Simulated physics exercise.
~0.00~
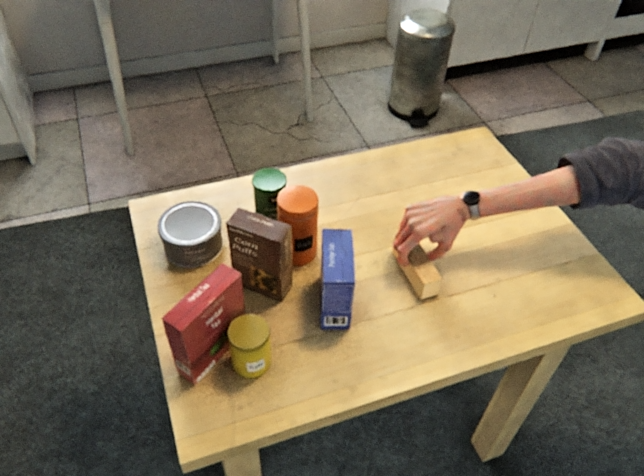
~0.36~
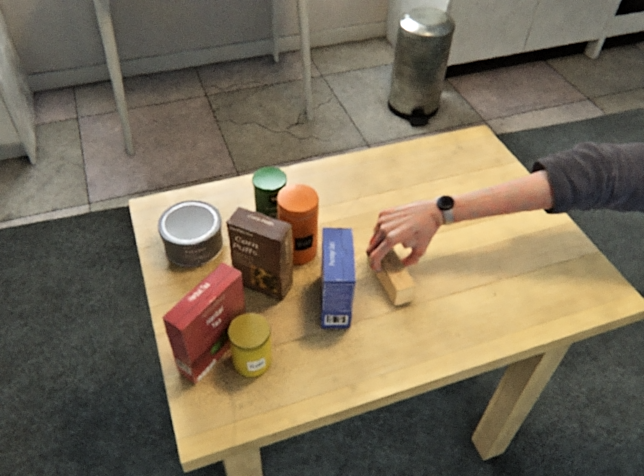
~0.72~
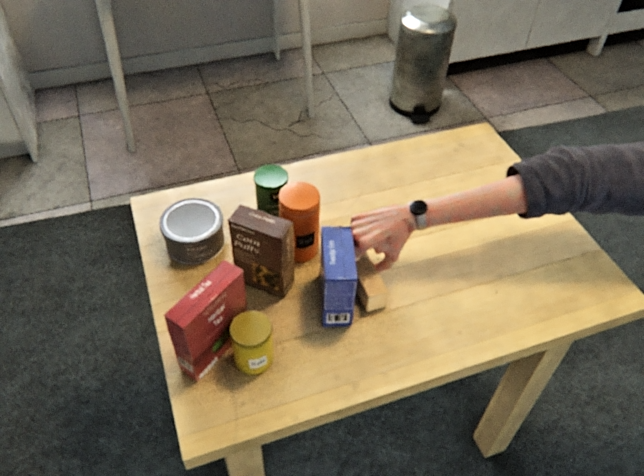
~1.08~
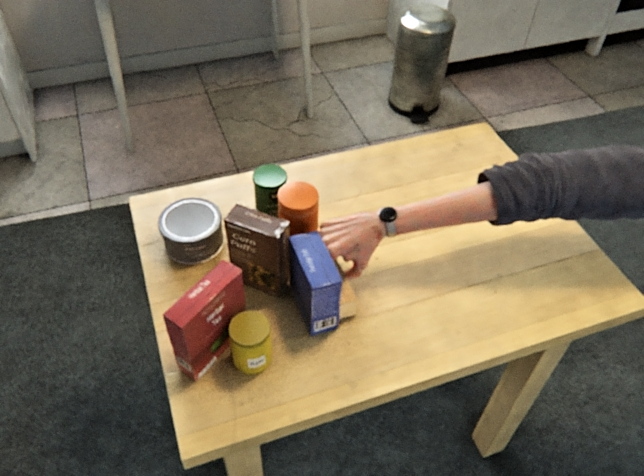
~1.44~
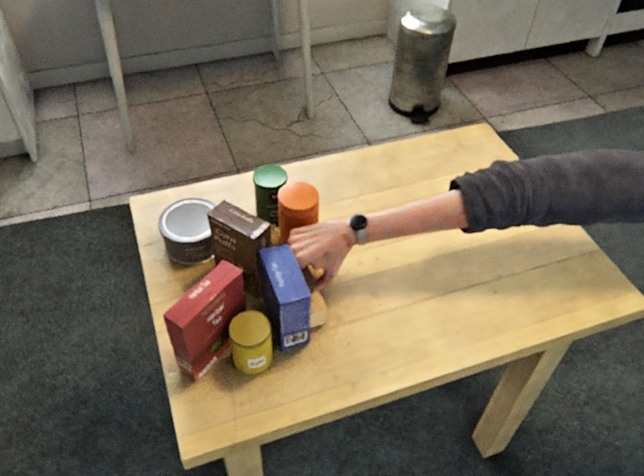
A hand wearing a watch slid a small wooden block leftward across a table until it pushed the blue packet left, then nudged the brown packet slightly too, leaving both upright while the jars, tub, tin and red packet stayed put.
